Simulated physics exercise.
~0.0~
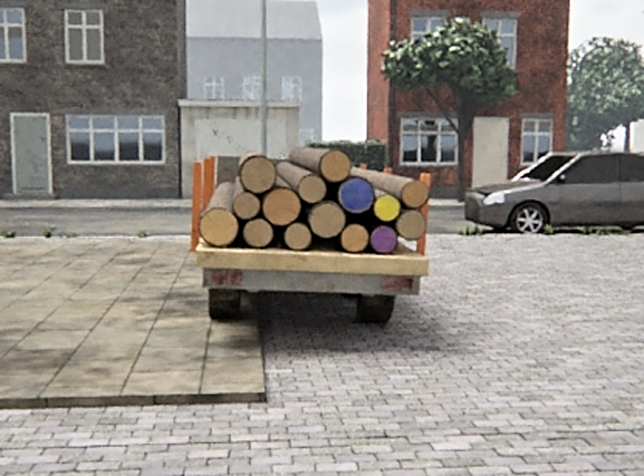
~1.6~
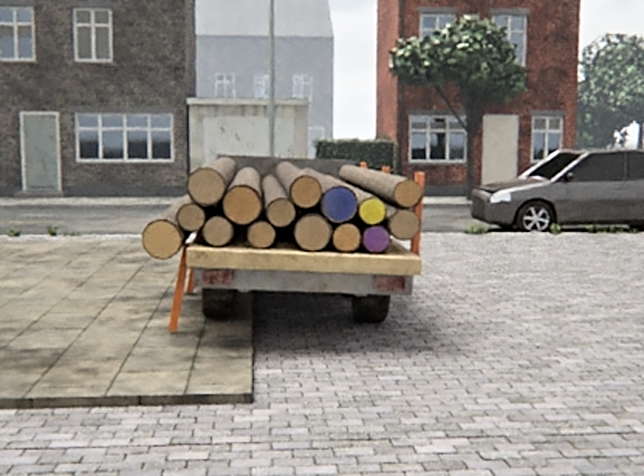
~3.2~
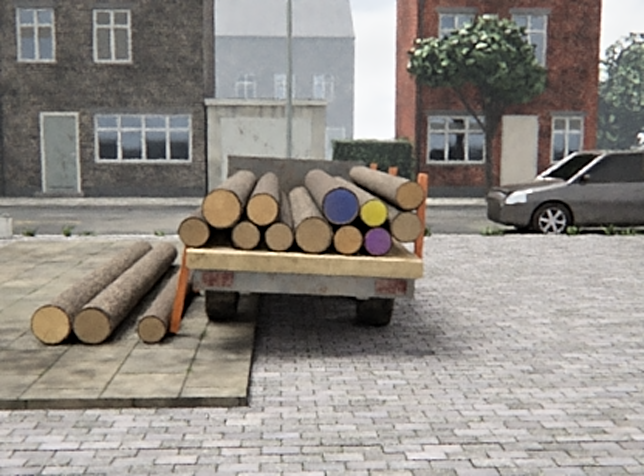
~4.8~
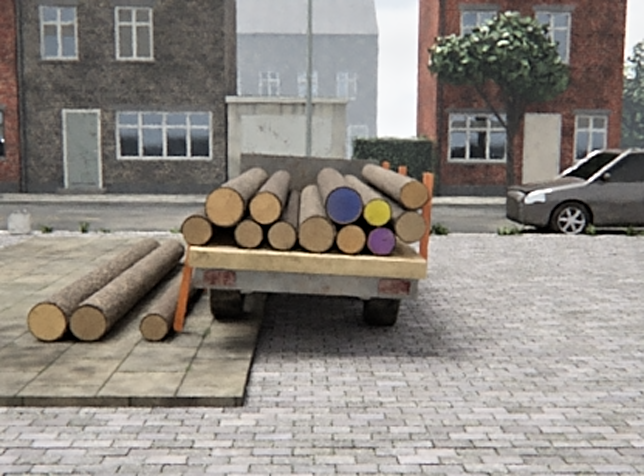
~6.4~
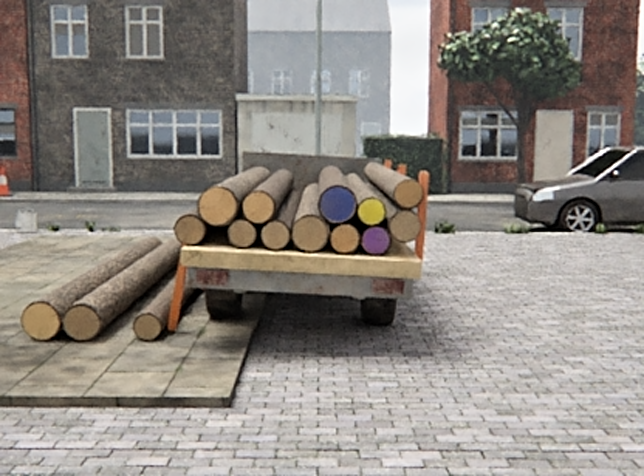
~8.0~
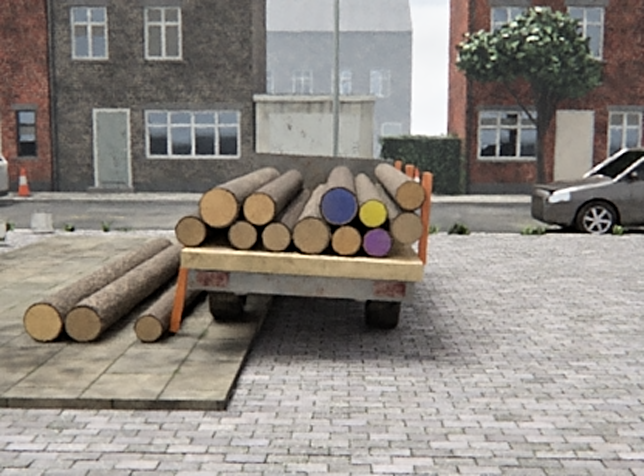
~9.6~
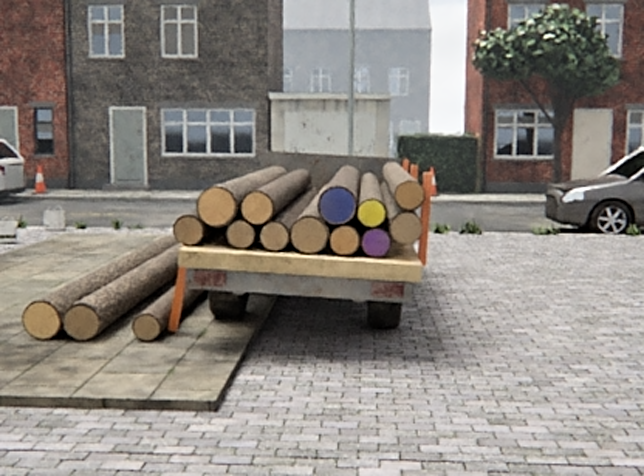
A stack of timber poles, three with ends painted blue, yellow and purple, lies on a low trailer between orange posts, seen from behind on a paved yard. The left posts drop outward, and the poles on that side shift and roll left, one of them already poking out past the deck edge. Three plain poles go over the side and land on the slabs beside the trailer. The blue-ended pole shifts slightly left and down, then stops. As the view drifts sideways, everything lies still, with all three painted poles still aboard.
